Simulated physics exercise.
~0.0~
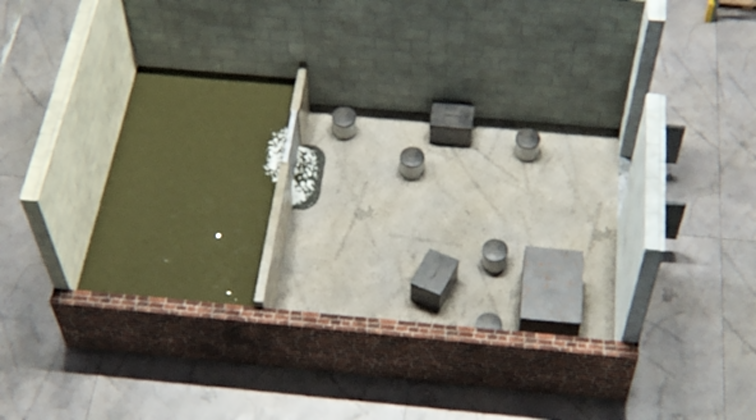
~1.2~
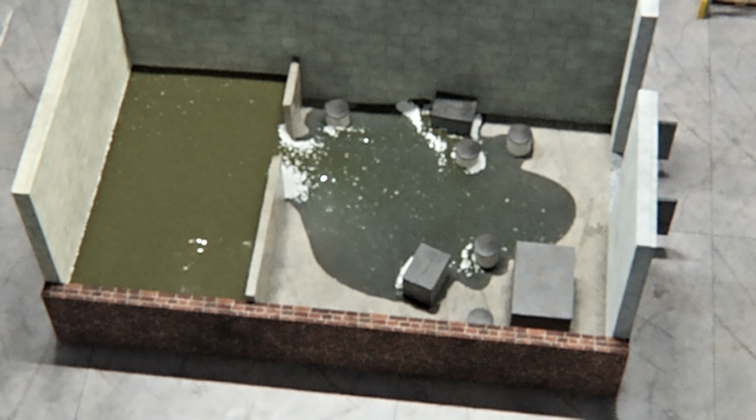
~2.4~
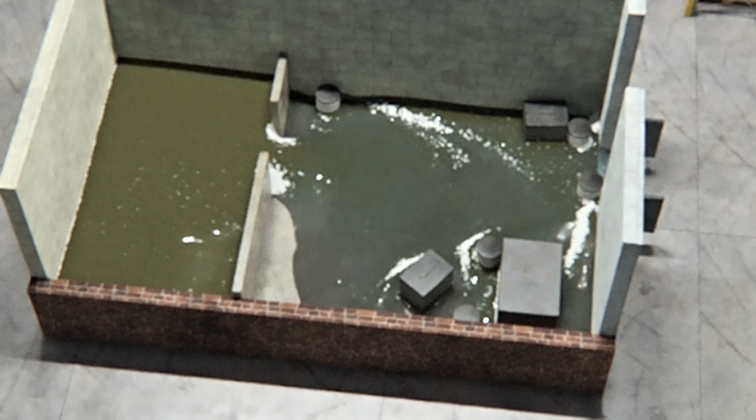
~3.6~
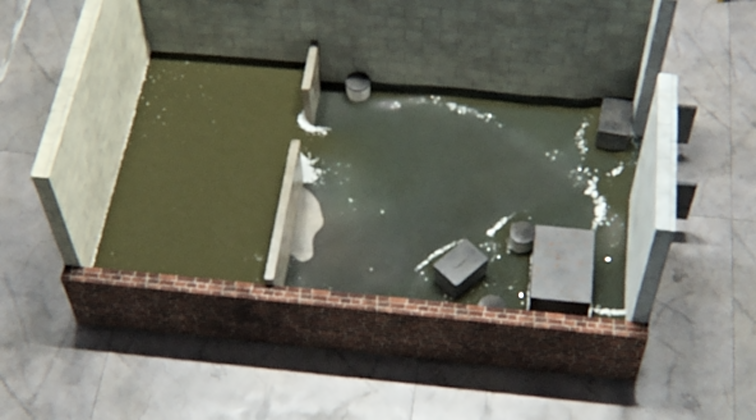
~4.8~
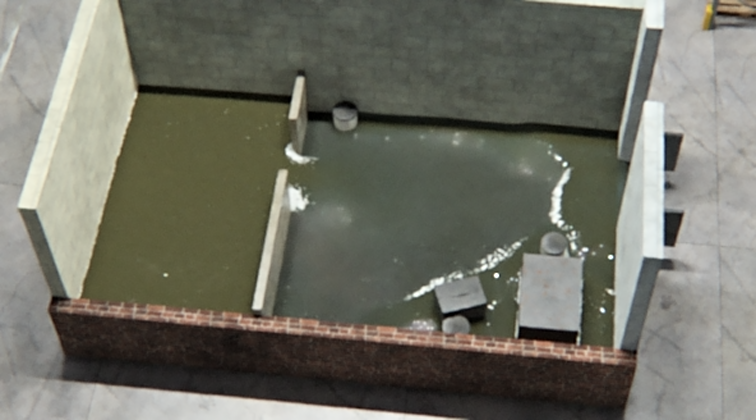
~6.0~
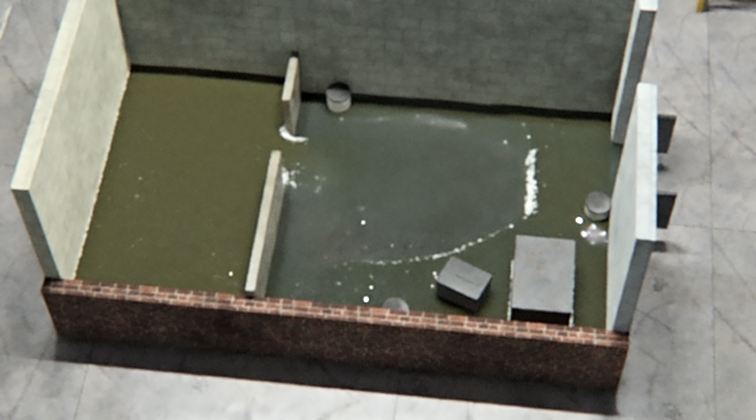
A roofless basement with pale walls and a low brick front is split by a thin partition, with murky green water on the left and grey blocks and small round pails standing on the dry right side. Water bursts through a gap in the partition, foaming and spreading across the floor around the objects. It soon covers nearly everything, pushing several pails and a block toward the right wall. Some drop from view there, while another block shifts near the front. Finally the water calms, the large block still standing, with one pail by the right wall and another low near the front.
